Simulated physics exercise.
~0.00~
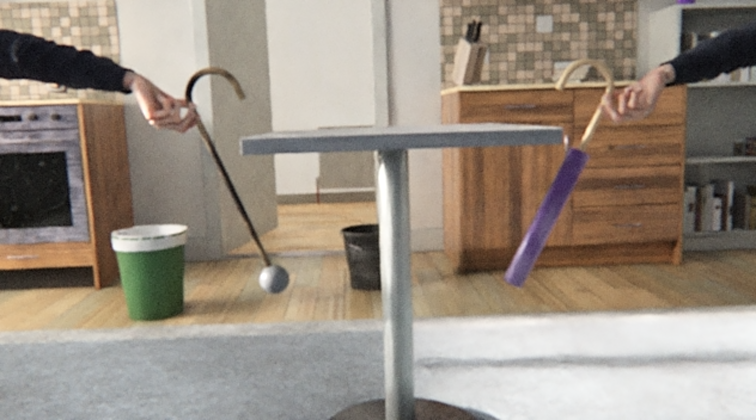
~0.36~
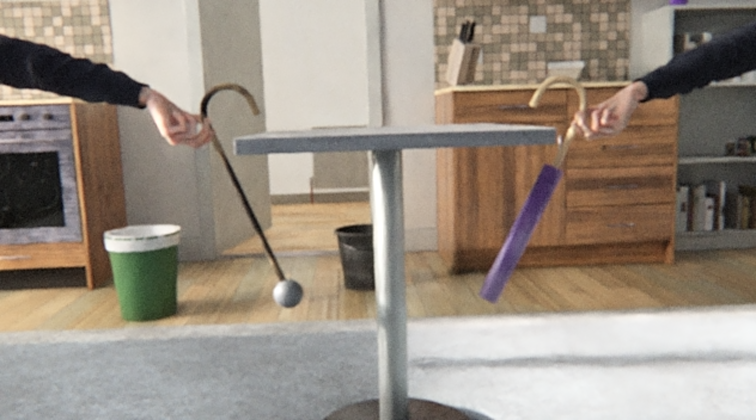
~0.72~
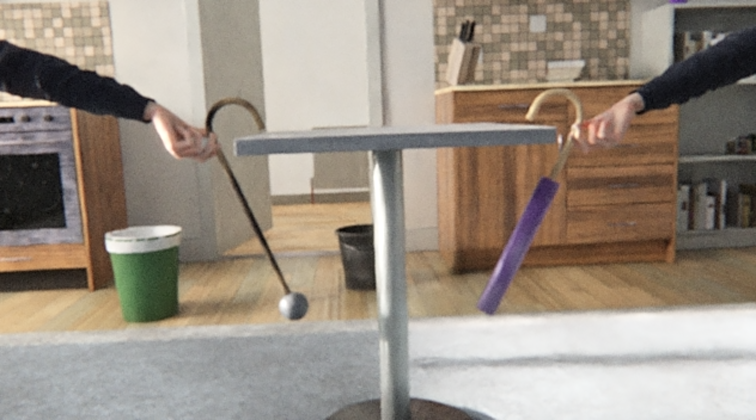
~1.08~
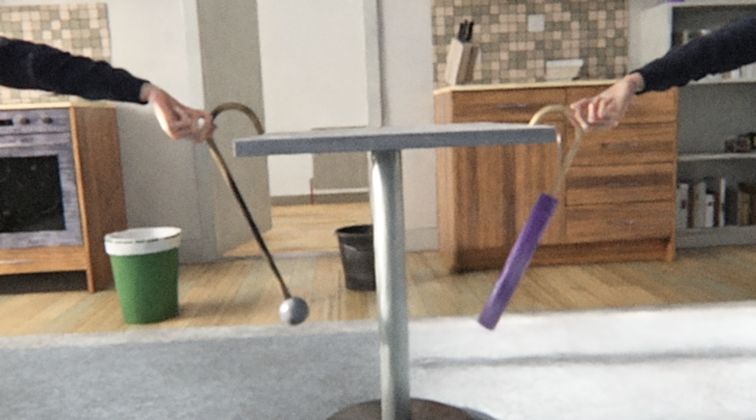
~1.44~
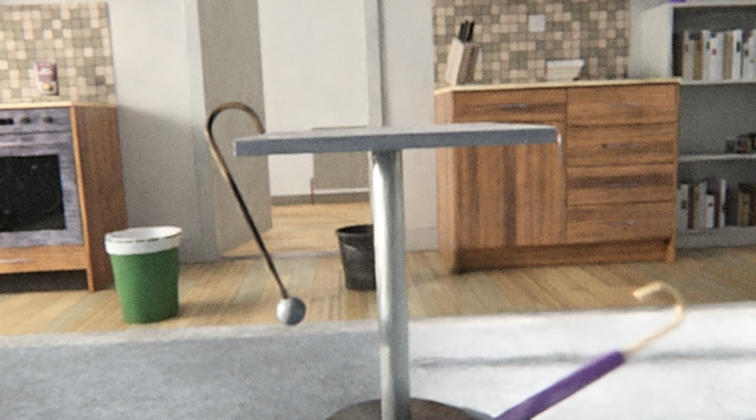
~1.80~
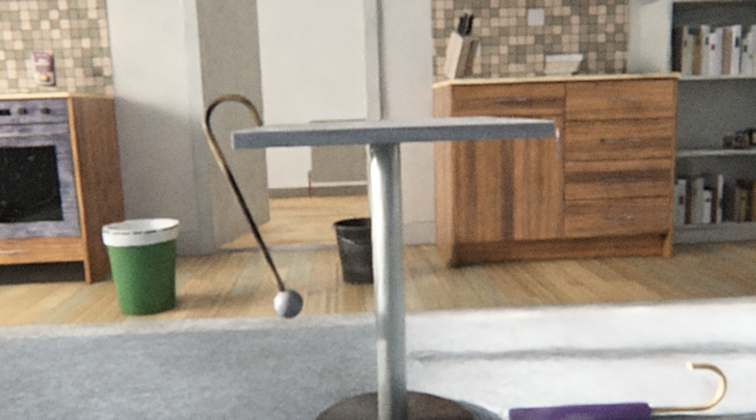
In this clip, two hands lower a dark cane-like ladle with a grey ball end and a purple umbrella toward opposite table edges, then let go; the ladle stays hooked on the left while the umbrella slips off the right and drops to the floor.
